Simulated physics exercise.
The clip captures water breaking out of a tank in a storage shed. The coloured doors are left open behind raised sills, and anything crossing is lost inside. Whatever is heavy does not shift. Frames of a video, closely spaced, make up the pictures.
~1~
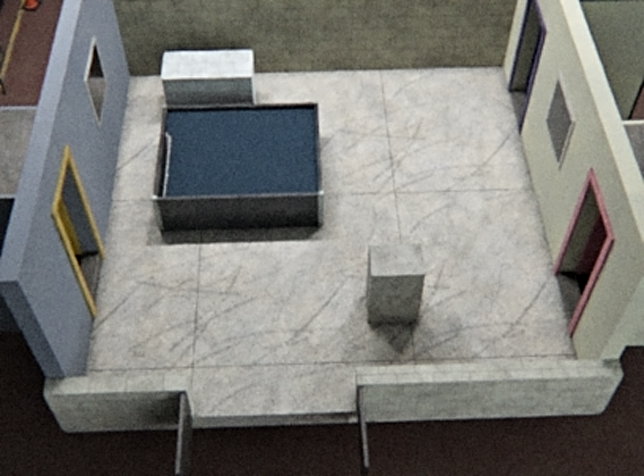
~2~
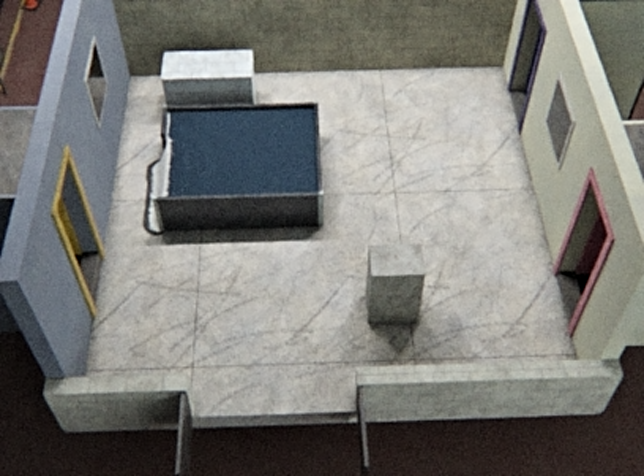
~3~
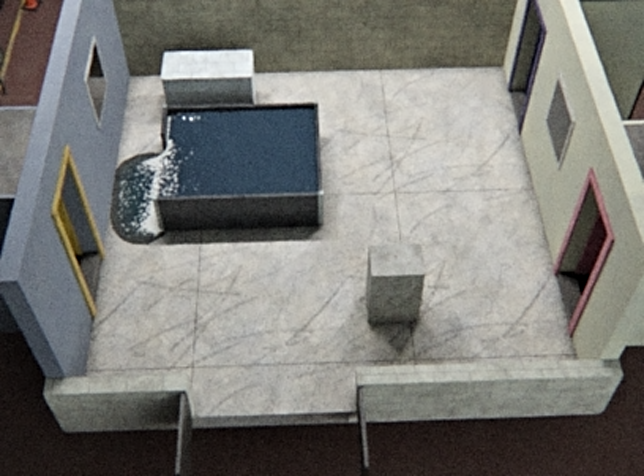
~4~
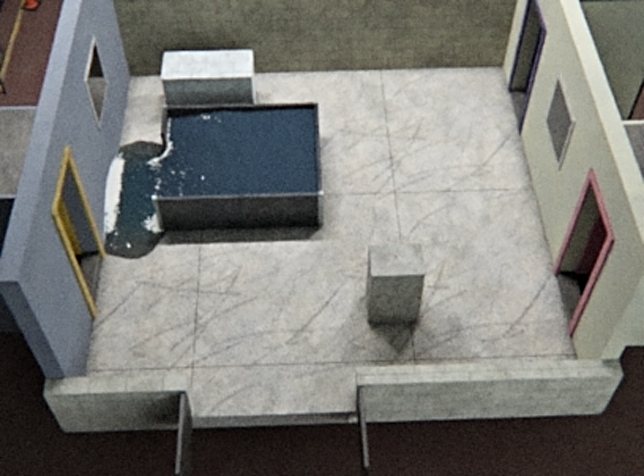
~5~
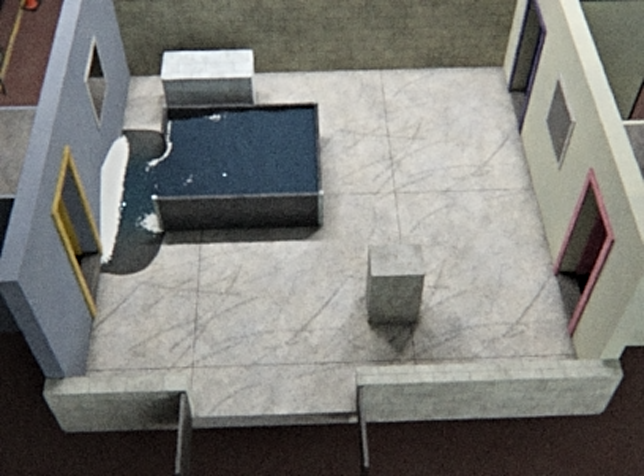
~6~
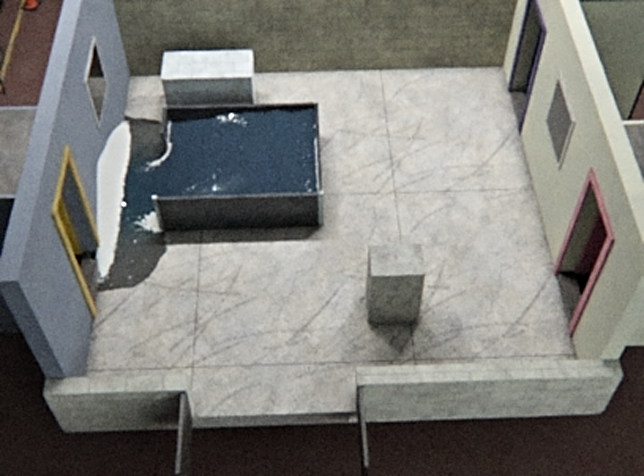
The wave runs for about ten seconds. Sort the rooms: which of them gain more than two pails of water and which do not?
The yellow door gains no more; the blue door gains more; the pink door gains no more.
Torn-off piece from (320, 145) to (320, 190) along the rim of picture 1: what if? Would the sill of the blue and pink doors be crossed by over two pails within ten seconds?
One by one: Blue ends up above, pink ends up above.
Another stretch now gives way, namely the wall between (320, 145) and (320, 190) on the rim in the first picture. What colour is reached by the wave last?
I'd go with the yellow one.
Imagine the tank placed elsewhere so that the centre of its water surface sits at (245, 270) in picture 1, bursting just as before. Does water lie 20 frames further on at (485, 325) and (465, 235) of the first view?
In the order asked: Waterlogged, then unreached.
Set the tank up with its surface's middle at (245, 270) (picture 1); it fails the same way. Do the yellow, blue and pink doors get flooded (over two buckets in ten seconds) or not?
Then: Yellow door exceeds the limit; blue door exceeds the limit; pink door falls short.
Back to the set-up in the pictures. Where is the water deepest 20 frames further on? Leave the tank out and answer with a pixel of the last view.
About at (131, 80).
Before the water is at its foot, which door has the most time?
Answer: The pink door.
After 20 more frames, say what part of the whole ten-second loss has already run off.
It should be close to 25 percent by then.
A moment on, water covers 15 % of the floor; the yellow door wet at the sill, nothing in, the blue door not reached, the pink door not reached.
Next, water covers 30 % of the floor; the yellow door wet at the sill, nothing in, the blue door not reached, the pink door not reached.
Then, water covers 45 % of the floor; the yellow door wet at the sill, nothing in, the blue door not reached, the pink door not reached.
Later, water covers 80 % of the floor; the yellow door wet at the sill, nothing in, the blue door over two buckets in, the pink door wet at the sill, nothing in.
In the end, water covers 95 % of the floor; the yellow door wet at the sill, nothing in, the blue door far over two buckets in, the pink door wet at the sill, nothing in.
